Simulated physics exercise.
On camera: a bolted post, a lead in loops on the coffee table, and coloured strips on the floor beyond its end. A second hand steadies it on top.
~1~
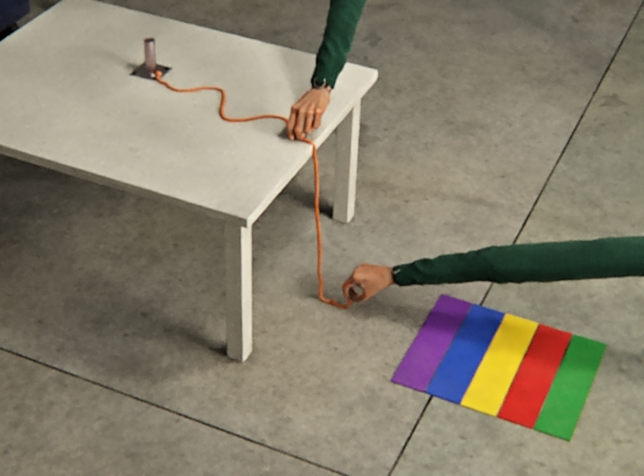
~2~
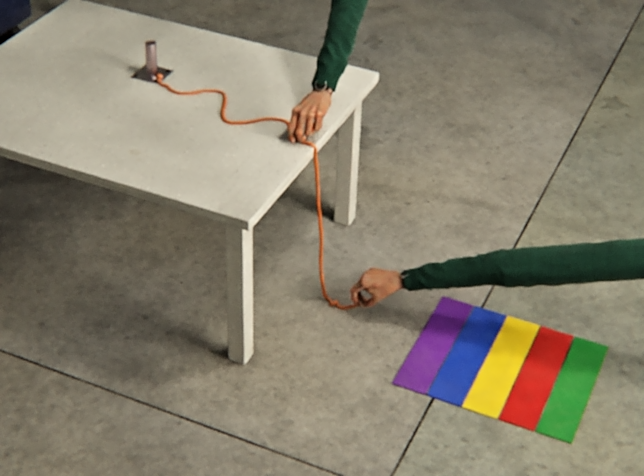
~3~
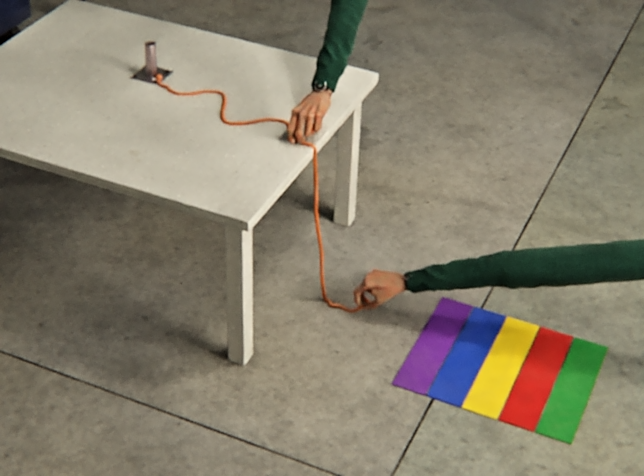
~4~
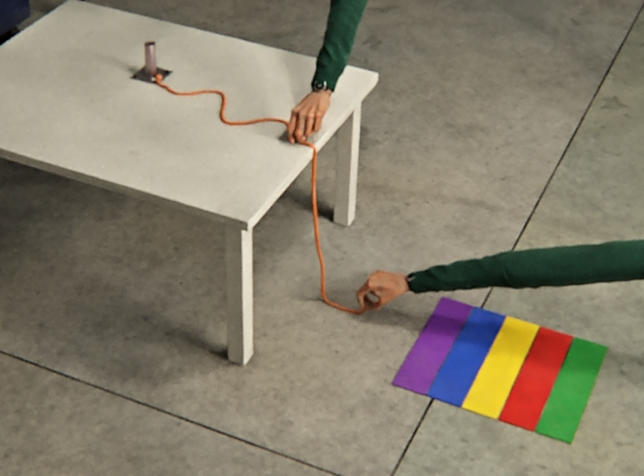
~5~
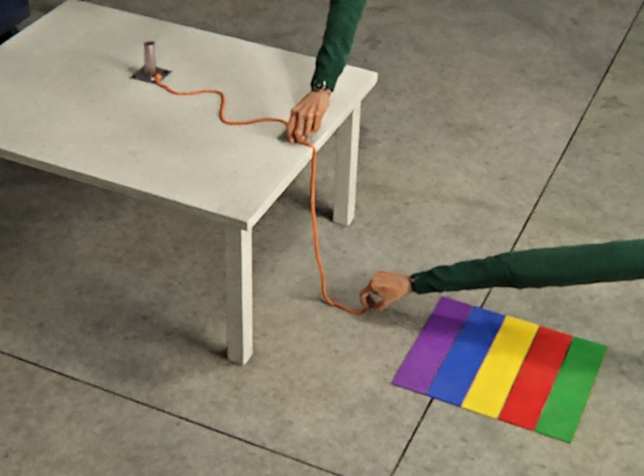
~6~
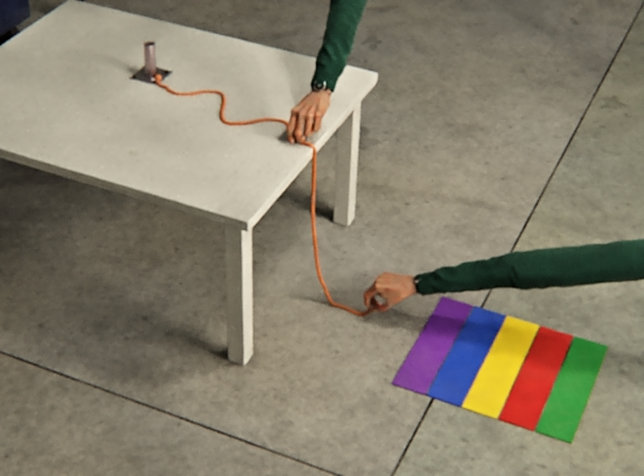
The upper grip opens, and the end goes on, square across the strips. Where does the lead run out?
It halts on the red strip.
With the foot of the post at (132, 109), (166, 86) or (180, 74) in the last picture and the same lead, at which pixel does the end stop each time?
Near (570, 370), (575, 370) and (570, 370).
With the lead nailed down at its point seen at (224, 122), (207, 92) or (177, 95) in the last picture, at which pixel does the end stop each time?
Try by try, around (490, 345), (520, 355) and (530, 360).
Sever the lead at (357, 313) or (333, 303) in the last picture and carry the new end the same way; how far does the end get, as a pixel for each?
About (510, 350) and (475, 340).
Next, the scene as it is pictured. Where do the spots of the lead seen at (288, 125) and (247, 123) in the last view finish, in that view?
They go to (332, 152) and to (294, 129).
Early on, end near (491, 345); over yellow.
Midway, end near (524, 355); over red.
At the end of the slack, end near (543, 361); over red. Over red.
